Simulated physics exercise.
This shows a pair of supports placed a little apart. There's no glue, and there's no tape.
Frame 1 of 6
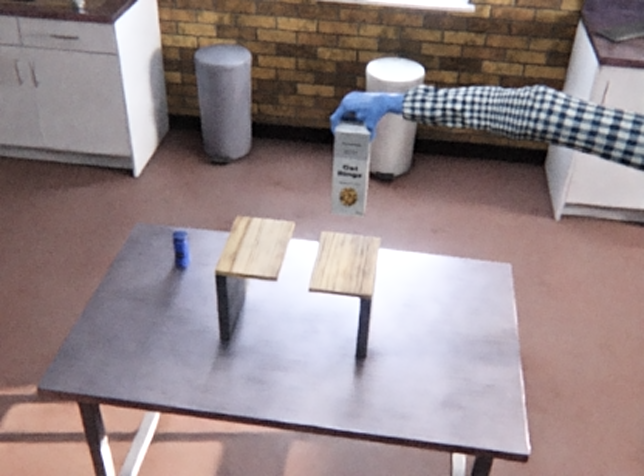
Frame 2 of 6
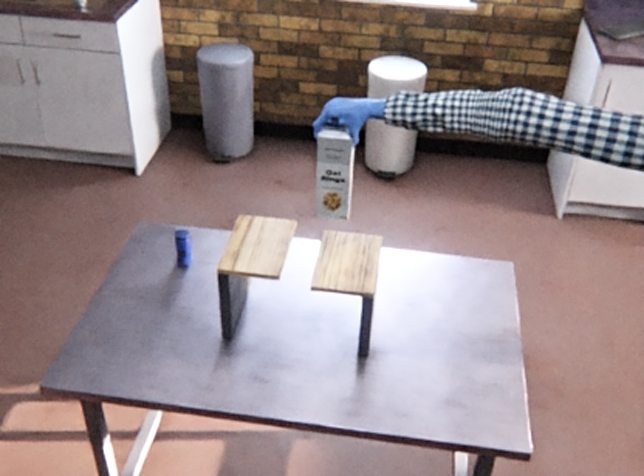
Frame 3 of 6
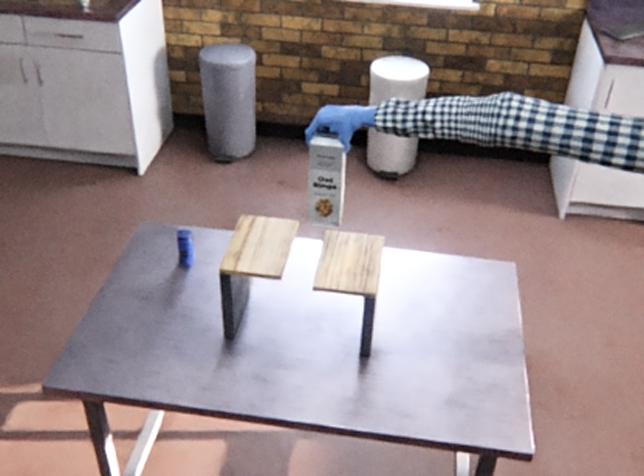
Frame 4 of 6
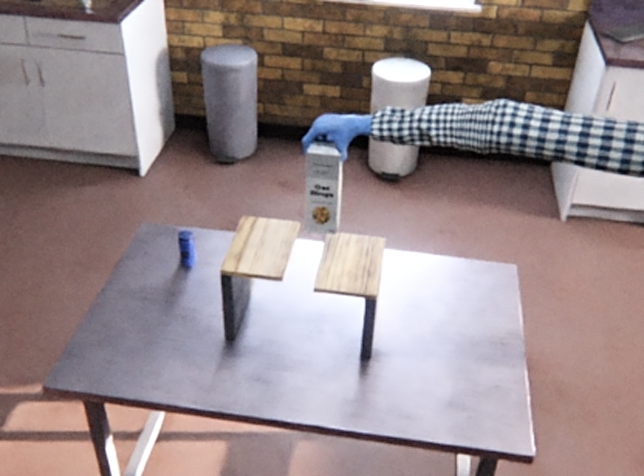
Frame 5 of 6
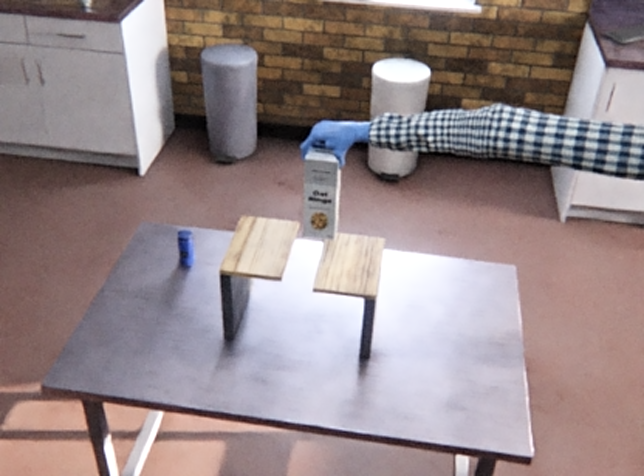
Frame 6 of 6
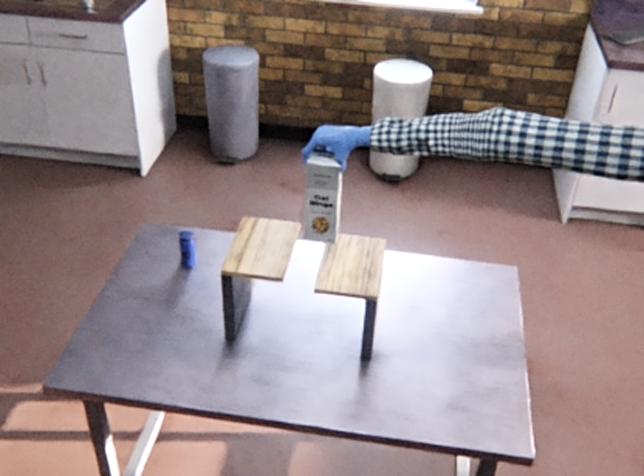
A white carton, gripped from above by a blue-gloved hand in a checked sleeve, moves left and slightly down above a table. It comes over the gap between two wood-topped supports, where the hand keeps it nearly still, while a small blue shaker stands at left.
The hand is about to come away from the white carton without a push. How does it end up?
It ends up jammed in the slot.
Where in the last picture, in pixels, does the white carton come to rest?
Looks like it settles somewhere around (277, 234).
Then, 0.20 s after the last picture, white carton slid about its own width near (322, 216).
Then, 0.60 s after the last picture, white carton tipped 16° from how it was near (310, 223).
Then, 0.80 s after the last picture, white carton on its side near (282, 233).
At rest, tipped over on the stand or table, white carton; blue shaker in place. Seen from the same camera at the end, white carton near (277, 234). The carton stays on top.
